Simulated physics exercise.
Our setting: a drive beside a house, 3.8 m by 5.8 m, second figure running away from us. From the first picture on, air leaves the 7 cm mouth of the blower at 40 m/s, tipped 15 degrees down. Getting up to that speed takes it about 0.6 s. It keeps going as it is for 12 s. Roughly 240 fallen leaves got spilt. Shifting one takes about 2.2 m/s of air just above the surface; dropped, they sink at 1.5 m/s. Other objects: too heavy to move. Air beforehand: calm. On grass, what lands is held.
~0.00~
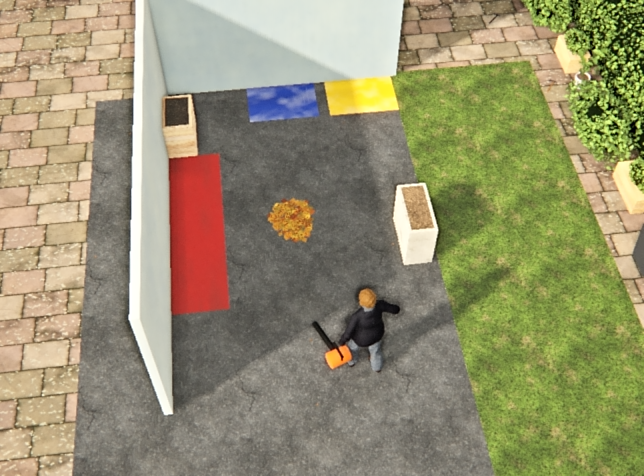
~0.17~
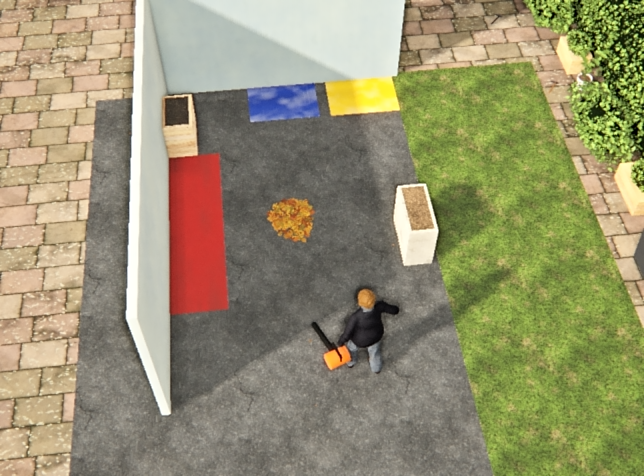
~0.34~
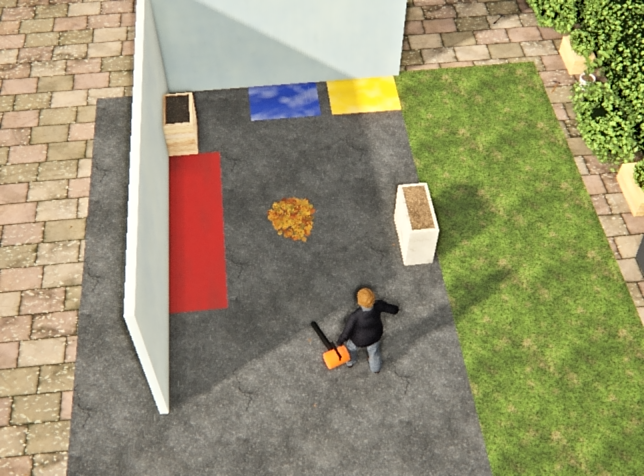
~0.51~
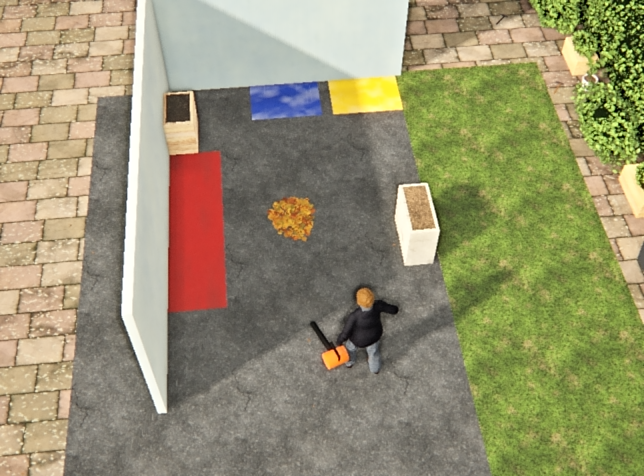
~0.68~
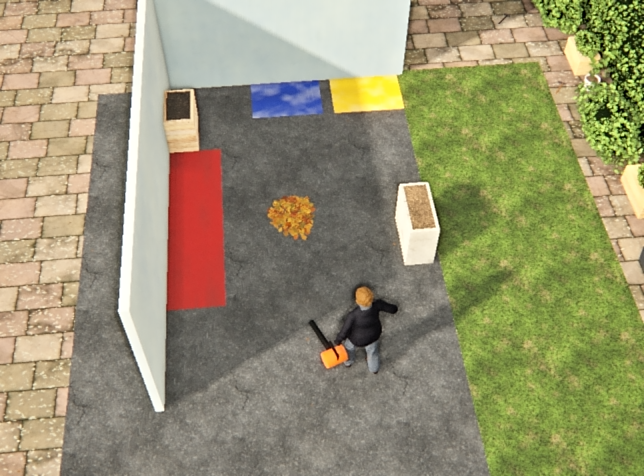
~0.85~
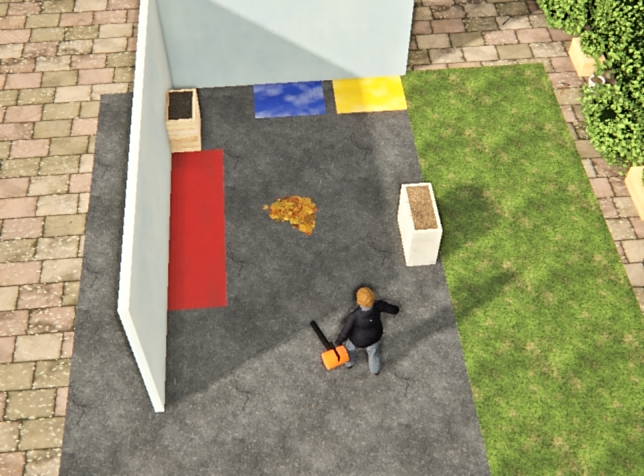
Person with an orange leaf blower standing still on a grey drive, the small leaf pile starting to shift and spread leftward.
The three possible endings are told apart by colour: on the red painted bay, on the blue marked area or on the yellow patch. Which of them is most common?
The blue ending.
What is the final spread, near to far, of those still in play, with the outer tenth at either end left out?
That comes to close to 1.2 m, I reckon.
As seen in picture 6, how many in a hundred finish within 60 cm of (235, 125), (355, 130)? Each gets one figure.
I would say around 15 % and 10 % respectively.
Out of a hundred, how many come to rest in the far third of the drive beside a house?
It comes out near 100 in a hundred.
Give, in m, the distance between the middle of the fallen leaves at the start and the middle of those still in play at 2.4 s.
About 1.2 m.
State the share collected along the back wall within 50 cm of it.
I'd put it at about 40 percent.
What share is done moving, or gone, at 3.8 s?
Some 5 per cent.
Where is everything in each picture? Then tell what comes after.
In the first frame, the middle of the fallen leaves is near (293, 218), none has stirred yet and the mouth of the blower is at (315, 323).
In the second frame, the middle of the fallen leaves is near (292, 217), none has stirred yet, the red painted bay is centred on (196, 228), the blue marked area is centred on (283, 102) and the yellow patch is centred on (362, 96).
In the third frame, the middle of the fallen leaves is near (293, 216), none has stirred yet, the top of a planter is at (418, 207) and the top of a planter is at (177, 109).
In the fourth frame, the middle of the fallen leaves is near (293, 215) and none has stirred yet.
In the fifth frame, the middle of the fallen leaves is near (293, 214) and about 1 % have left their places.
In the sixth frame, the middle of the fallen leaves is near (294, 211), the farthest in sight from the blower is at (277, 199) and about 25 % have left their places.
After 2.4 s, 0 % are on the red painted bay, 1 % on the blue marked area and 0 % on the yellow patch; the middle of those still in play is near (281, 152); 0 % have settled or left.
After 3.8 s, 0 % are on the red painted bay, 3 % on the blue marked area and 0 % on the yellow patch; the middle of those still in play is near (283, 137); 7 % have settled or left.
After 6.6 s, 0 % are on the red painted bay, 15 % on the blue marked area and 0 % on the yellow patch; the middle of those still in play is near (286, 122); 19 % have settled or left.
After 12.0 s, at the end, 0 % are on the red painted bay, 27 % on the blue marked area and 0 % on the yellow patch; the middle of those still in play is near (284, 113).
